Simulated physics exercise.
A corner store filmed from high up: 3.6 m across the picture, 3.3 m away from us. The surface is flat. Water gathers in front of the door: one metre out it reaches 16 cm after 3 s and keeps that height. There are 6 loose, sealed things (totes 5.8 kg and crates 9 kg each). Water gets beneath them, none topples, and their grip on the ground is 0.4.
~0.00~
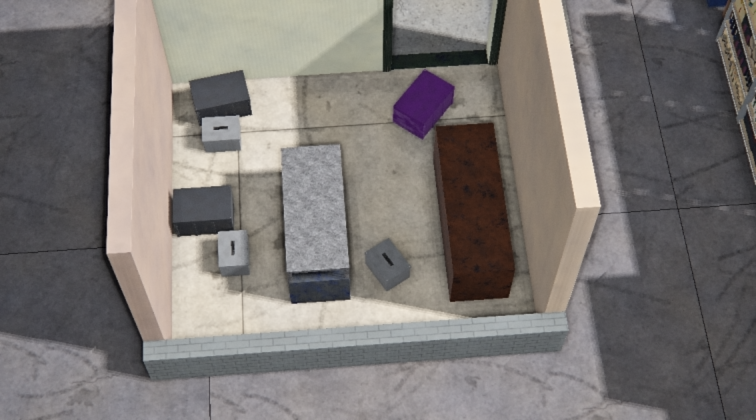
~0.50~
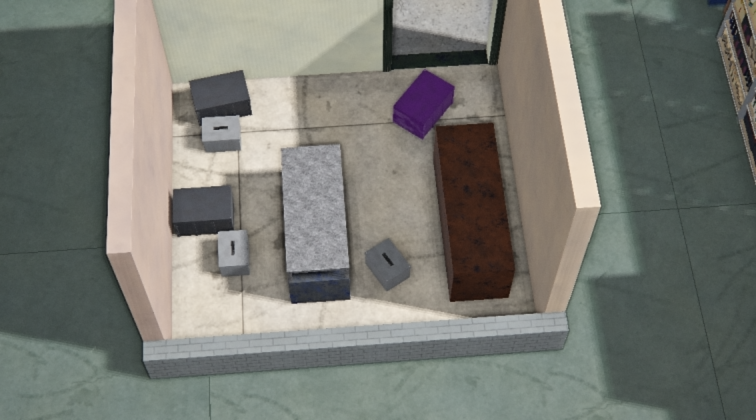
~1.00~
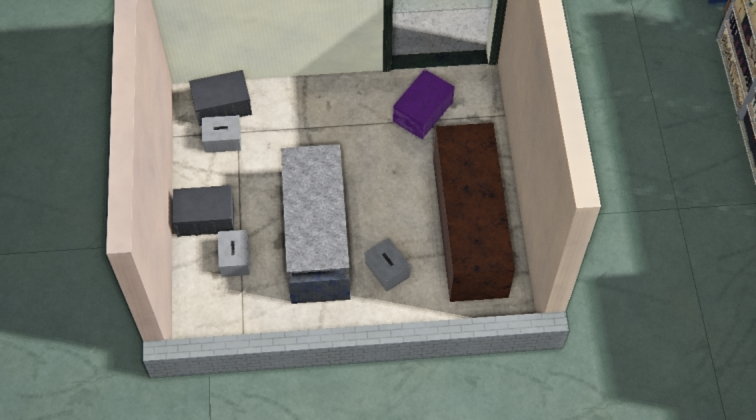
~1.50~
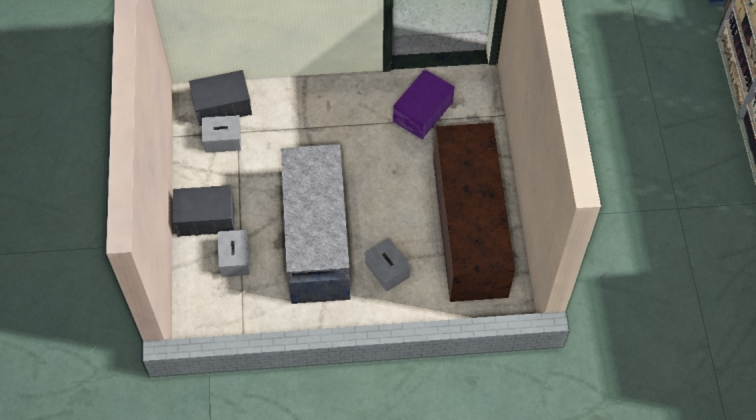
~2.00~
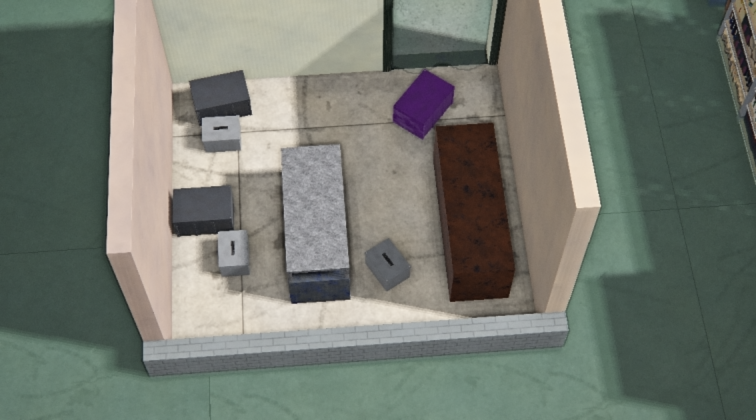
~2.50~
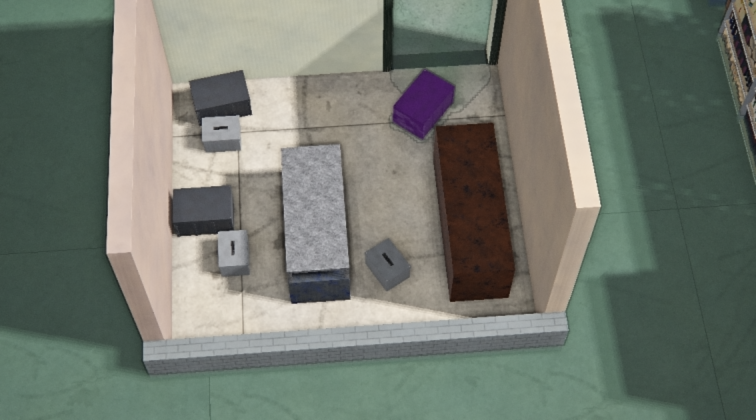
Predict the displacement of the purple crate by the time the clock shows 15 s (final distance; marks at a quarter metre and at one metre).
The purple crate gets carried off.
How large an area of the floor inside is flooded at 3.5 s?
Roughly 2.0 m2.
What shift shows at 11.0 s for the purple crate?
Roughly 140 cm by then.
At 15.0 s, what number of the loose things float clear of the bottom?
At that moment 6.
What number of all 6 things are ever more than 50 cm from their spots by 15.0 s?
6 of them.
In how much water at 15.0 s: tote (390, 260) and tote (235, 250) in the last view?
About 9 and 10 cm.
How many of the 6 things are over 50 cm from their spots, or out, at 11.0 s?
5 of them.
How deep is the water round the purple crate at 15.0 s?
Roughly 13 cm.
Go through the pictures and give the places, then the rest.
The purple crate at (424, 96), on the bottom; water covers 0.0 m2; 0 of 6 have shifted, in the first frame.
The purple crate at (424, 96), on the bottom; water covers 0.0 m2; 0 of 6 have shifted, in the second frame.
The purple crate at (424, 96) rests on the ground; water covers 0.0 m2; 0 of 6 have shifted, in the third frame.
The purple crate at (424, 96) rests on the ground; 0.0 m2 under water; 0 of 6 have shifted, in the fourth frame.
The purple crate at (424, 96), on the bottom; water covers 0.0 m2; 0 of 6 have shifted, in the fifth frame.
The purple crate at (424, 96) rests on the ground; 0.4 m2 under water; 0 of 6 have shifted, in the sixth frame.
After 3.5 s the purple crate is near (407, 131), 0.5 m from its start, aground; 0 afloat.
After 6.8 s the purple crate is near (397, 266), 2.1 m from its start, afloat; 2 afloat.
After 11.0 s the purple crate is near (409, 205), 1.4 m from its start, afloat; 6 afloat.
After 15.0 s the purple crate is near (400, 292), 2.4 m from its start, afloat; 6 afloat.
